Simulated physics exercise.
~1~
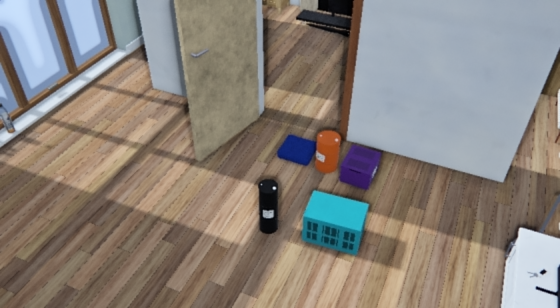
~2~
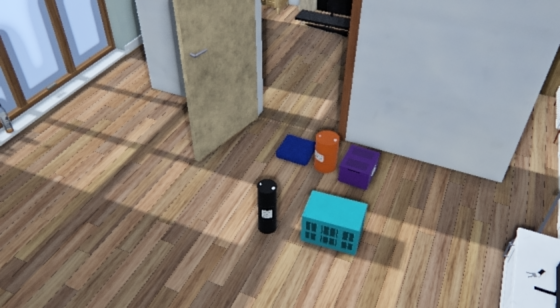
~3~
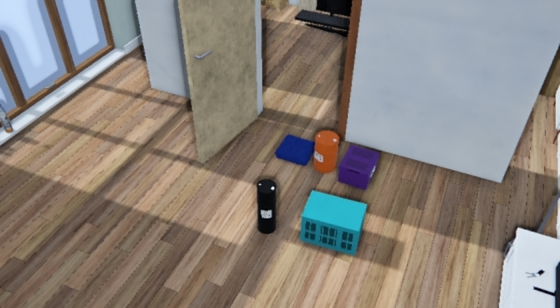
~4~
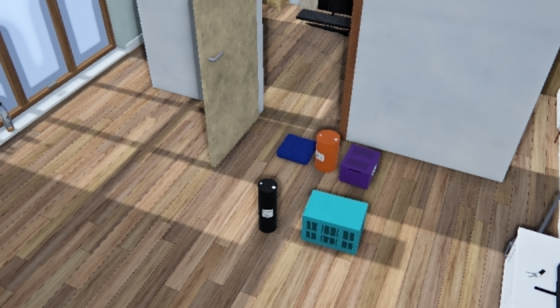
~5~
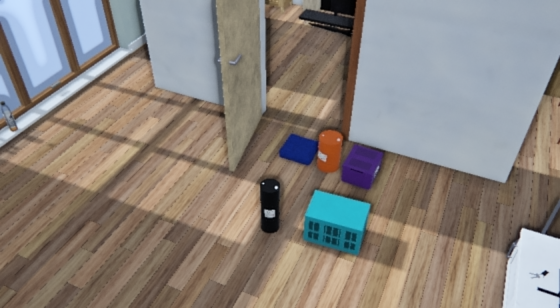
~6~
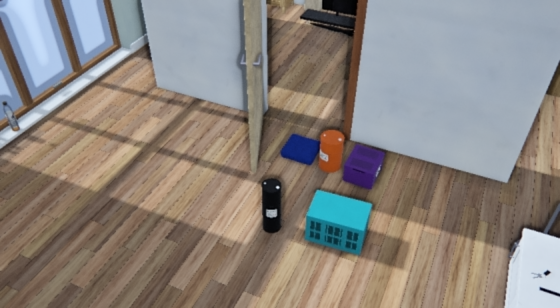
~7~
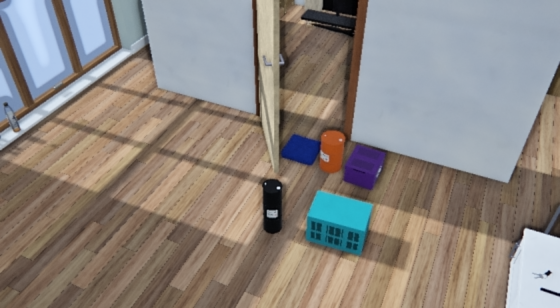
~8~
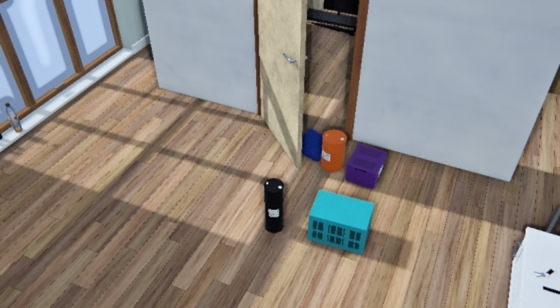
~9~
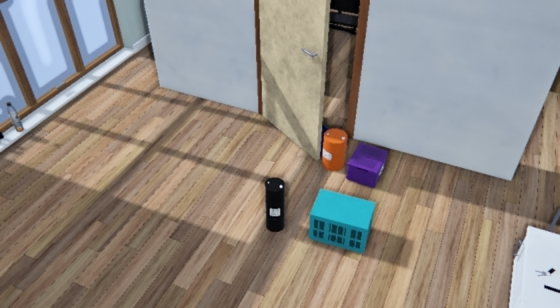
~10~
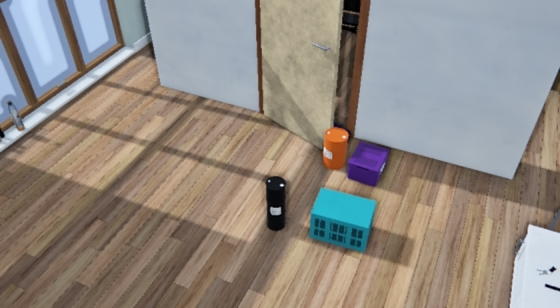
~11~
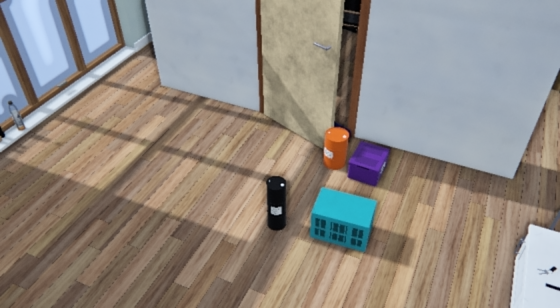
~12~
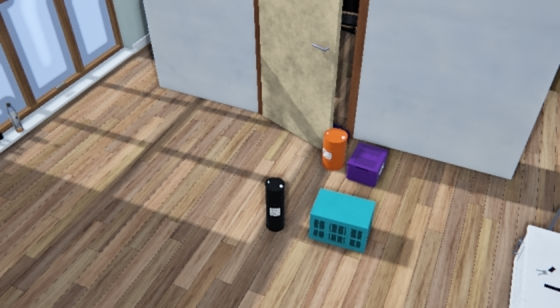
Wood-floored room with a door swinging toward its frame, sweeping a blue cushion behind it and stopping ajar beside an orange canister.
